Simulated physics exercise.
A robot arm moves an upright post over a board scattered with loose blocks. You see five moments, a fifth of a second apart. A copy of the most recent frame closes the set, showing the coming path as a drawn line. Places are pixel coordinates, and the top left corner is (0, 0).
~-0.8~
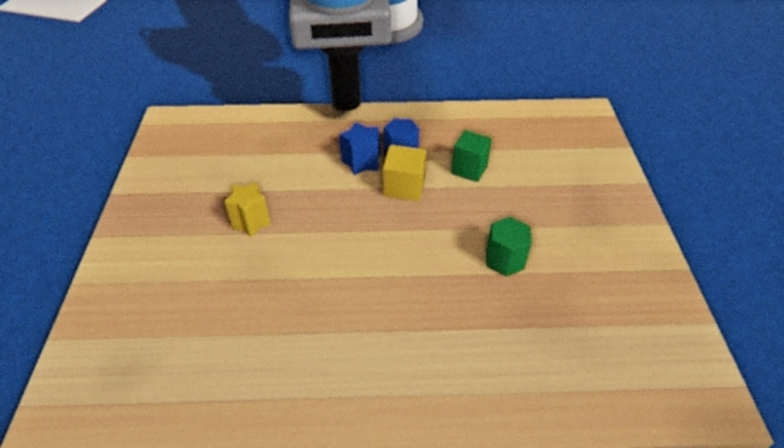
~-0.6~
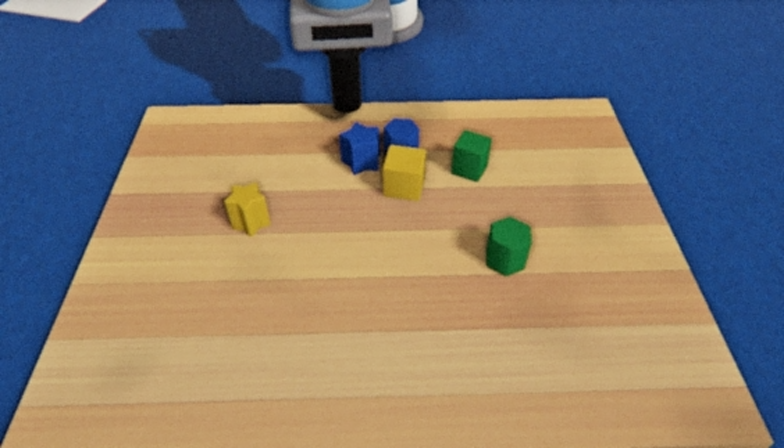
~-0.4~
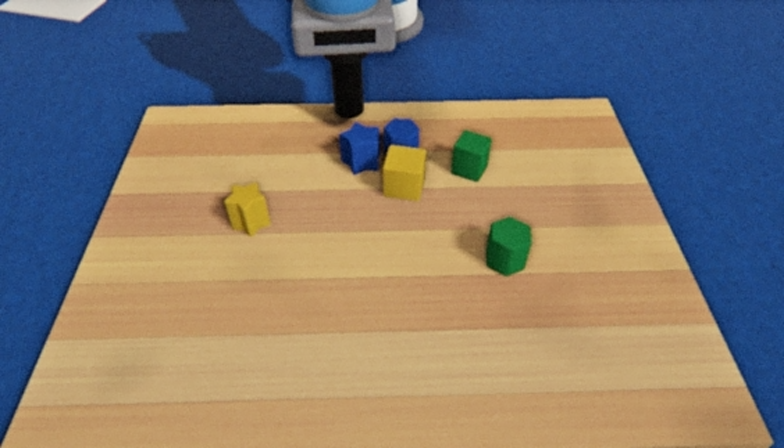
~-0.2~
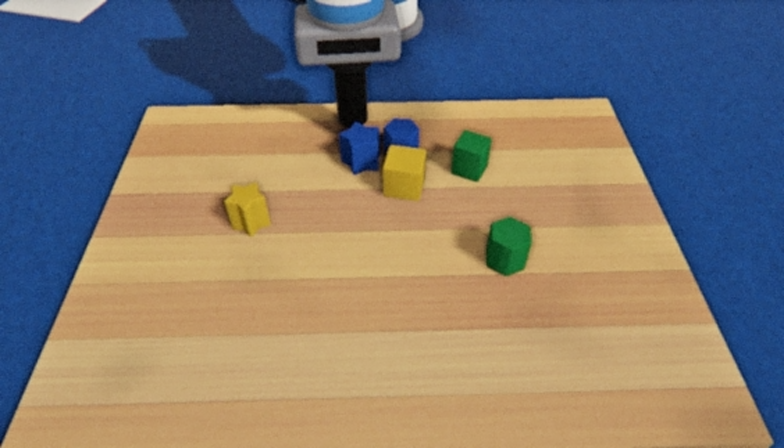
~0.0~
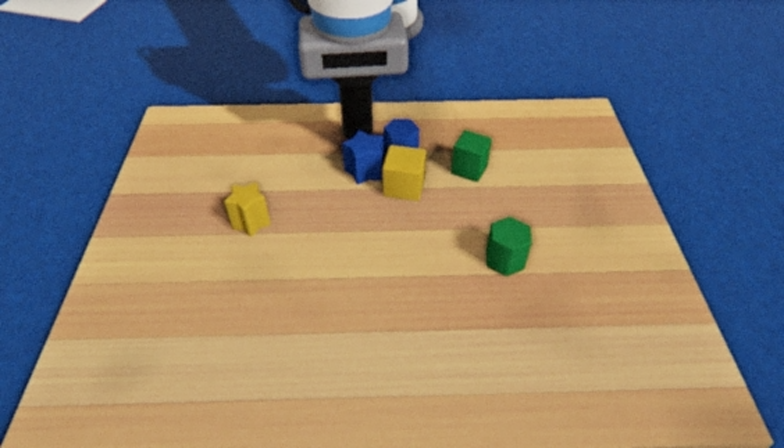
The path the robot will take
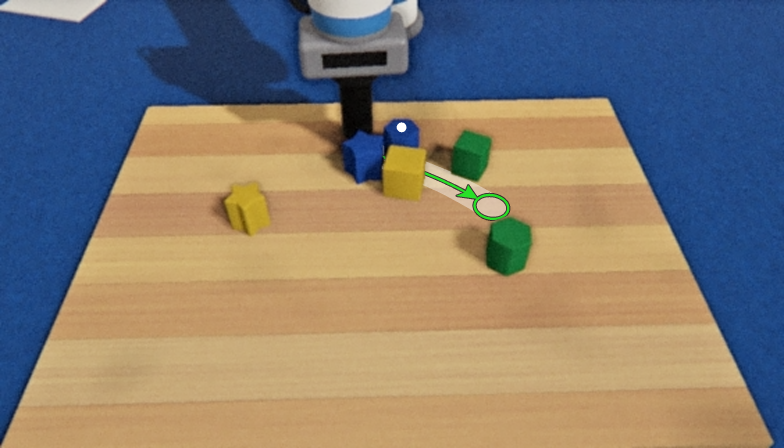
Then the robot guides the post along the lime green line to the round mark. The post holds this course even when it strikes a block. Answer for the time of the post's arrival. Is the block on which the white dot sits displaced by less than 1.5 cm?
Answer: No.
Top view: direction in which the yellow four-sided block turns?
My prediction: CW.
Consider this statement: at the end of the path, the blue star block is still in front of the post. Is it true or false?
That statement is not accurate.
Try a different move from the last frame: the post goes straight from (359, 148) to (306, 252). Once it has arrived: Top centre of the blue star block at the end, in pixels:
For the centre of its top, I'd go with (364, 173).
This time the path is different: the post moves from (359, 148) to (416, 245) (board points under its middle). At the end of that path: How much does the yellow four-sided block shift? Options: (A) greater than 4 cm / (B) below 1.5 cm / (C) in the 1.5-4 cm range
C.
Path on the board, from (359, 148) over (402, 164) and (447, 183) to (491, 207); the dot is on the blue hexagon.
On the path given first. One third of the way, post at (402, 149); blue star block at (368, 150); blue hexagon at (434, 131), turned 50° anticlockwise.
Two thirds of the way, post at (449, 167); blue star block at (368, 150); blue hexagon at (452, 131), turned 85° anticlockwise; yellow four-sided block at (409, 166), turned 20° clockwise; green four-sided block at (484, 141).
At the end, post at (494, 191); blue star block at (368, 150); blue hexagon at (452, 131), turned 85° anticlockwise; yellow four-sided block at (409, 166), turned 20° clockwise; green four-sided block at (484, 141).
